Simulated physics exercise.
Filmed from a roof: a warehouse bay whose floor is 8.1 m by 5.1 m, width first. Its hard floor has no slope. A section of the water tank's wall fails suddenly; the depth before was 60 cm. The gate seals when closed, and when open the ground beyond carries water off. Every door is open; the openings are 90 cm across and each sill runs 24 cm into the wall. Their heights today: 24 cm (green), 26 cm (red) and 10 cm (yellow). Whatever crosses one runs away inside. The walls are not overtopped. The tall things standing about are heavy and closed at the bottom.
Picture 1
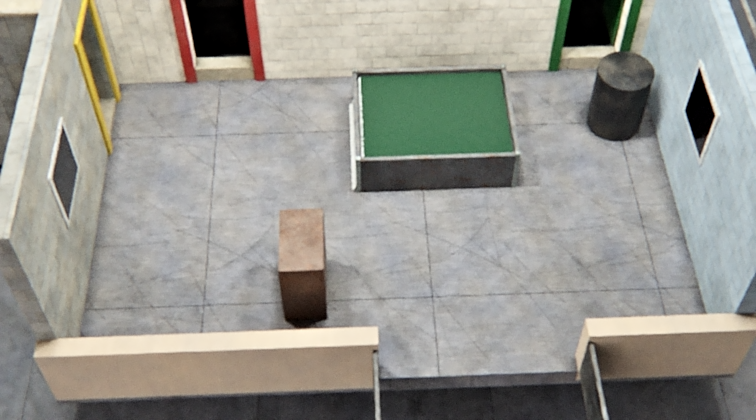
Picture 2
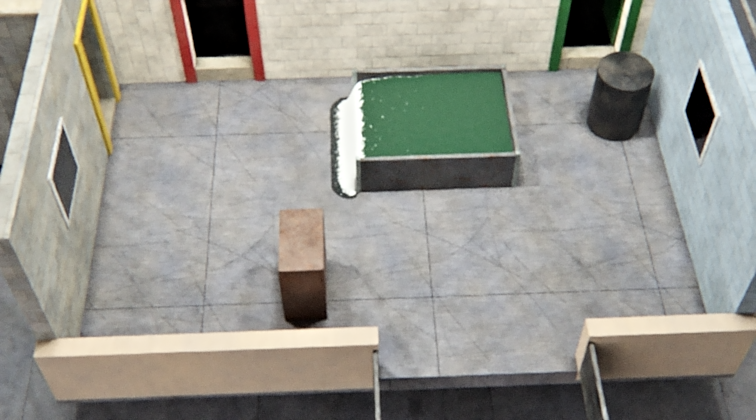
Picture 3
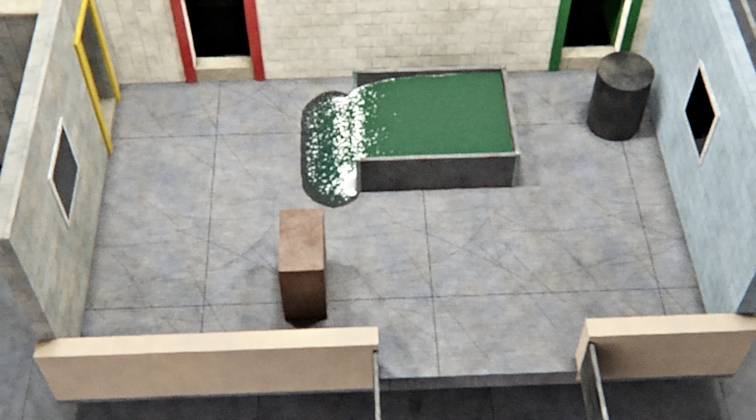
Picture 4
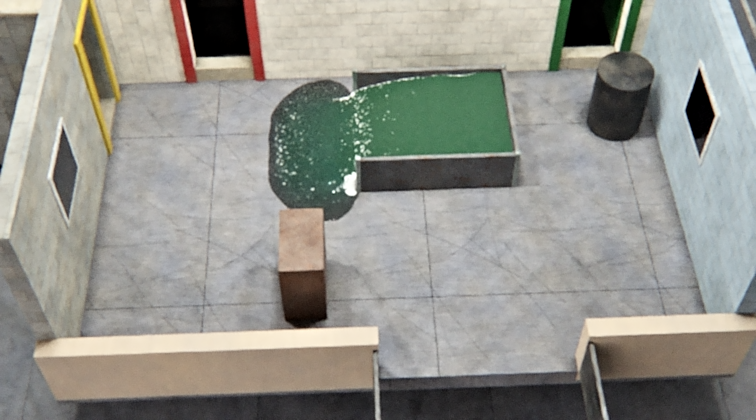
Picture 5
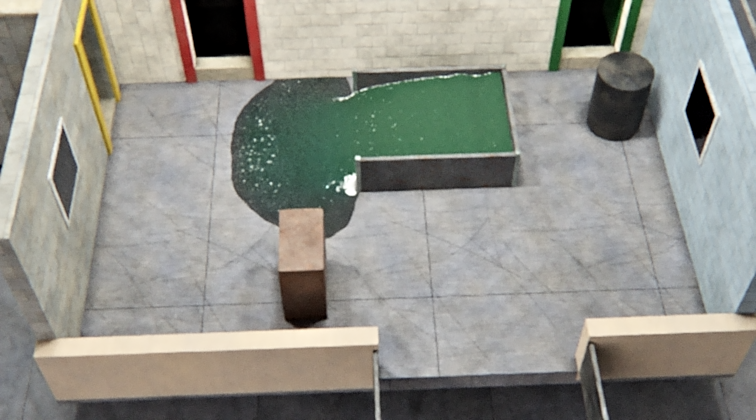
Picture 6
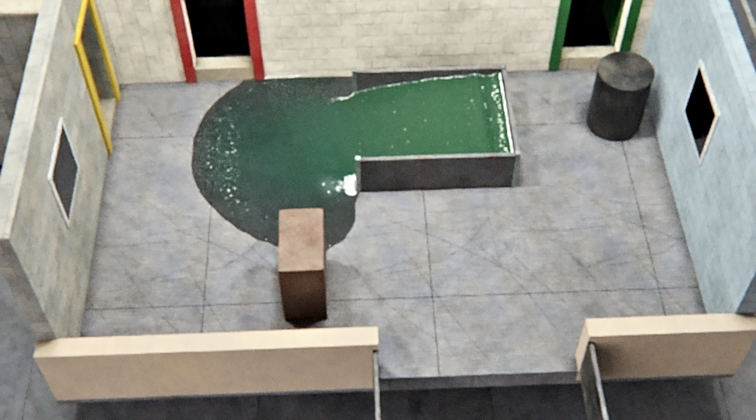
In a walled bay, green water bursts from a tank's left side and spreads across the floor.
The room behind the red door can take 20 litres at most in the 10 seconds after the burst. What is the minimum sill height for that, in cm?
Some 10.5 cm above the ground.
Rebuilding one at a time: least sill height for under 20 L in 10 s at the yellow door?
Roughly 27 cm at yellow.
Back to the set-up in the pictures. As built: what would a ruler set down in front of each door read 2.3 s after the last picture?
In cm: Green 0, red 13, yellow 29.
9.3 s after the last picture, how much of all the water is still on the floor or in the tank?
Some 84 per cent remains.
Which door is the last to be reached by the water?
It is the green one.
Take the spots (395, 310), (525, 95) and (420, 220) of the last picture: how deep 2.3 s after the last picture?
Roughly 0, 0 and 0 cm, in turn.
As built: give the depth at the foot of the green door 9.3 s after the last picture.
Some 2.0 cm.
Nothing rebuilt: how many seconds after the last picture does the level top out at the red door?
Around 1.6 s.
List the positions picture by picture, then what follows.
In the first picture, still water, 60 cm deep, in the water tank at (433, 115); the red door at (218, 32) is dry.
In the second picture, the front is at (340, 189), 0.3 m from the gap at (359, 135); 0.4 m2 of floor is wet, 60 cm left at the back.
In the third picture, the gap is at (359, 137), the front 0.8 m out at (306, 161); the back of the water tank holds 60 cm.
In the fourth picture, the gap is at (359, 138), the front 1.2 m out at (277, 185); the back of the water tank holds 60 cm.
In the fifth picture, the gap is at (359, 139), the front 1.8 m out at (237, 151); the back of the water tank holds 59 cm.
In the sixth picture, the front is at (199, 165), 2.3 m from the gap at (359, 139); 5.8 m2 of floor is wet, 52 cm left at the back; 0.3 m in a straight line remain to the red door at (218, 32).
Then, 0.7 s after the last picture water covers 35 % of the floor, deepest (26 cm) near (108, 165); 12 cm at the red door, 0 litres in over its 26 cm sill.
Then, 2.3 s after the last picture water covers 40 % of the floor, deepest (33 cm) near (75, 373); 13 cm at the red door, 0 litres in over its 26 cm sill.
Then, 9.3 s after the last picture water covers 90 % of the floor, deepest (10 cm) near (75, 373); 5 cm at the red door, 0 litres in over its 26 cm sill.
At the red door as built, the water peaked near 15 cm, 1.5 s after the last picture.
Run again over the same 10 s with other heights there, 35 litres in over 9 cm, 7 litres over 12.5 cm. The limit of 20 litres is kept from about 10.5 cm up.
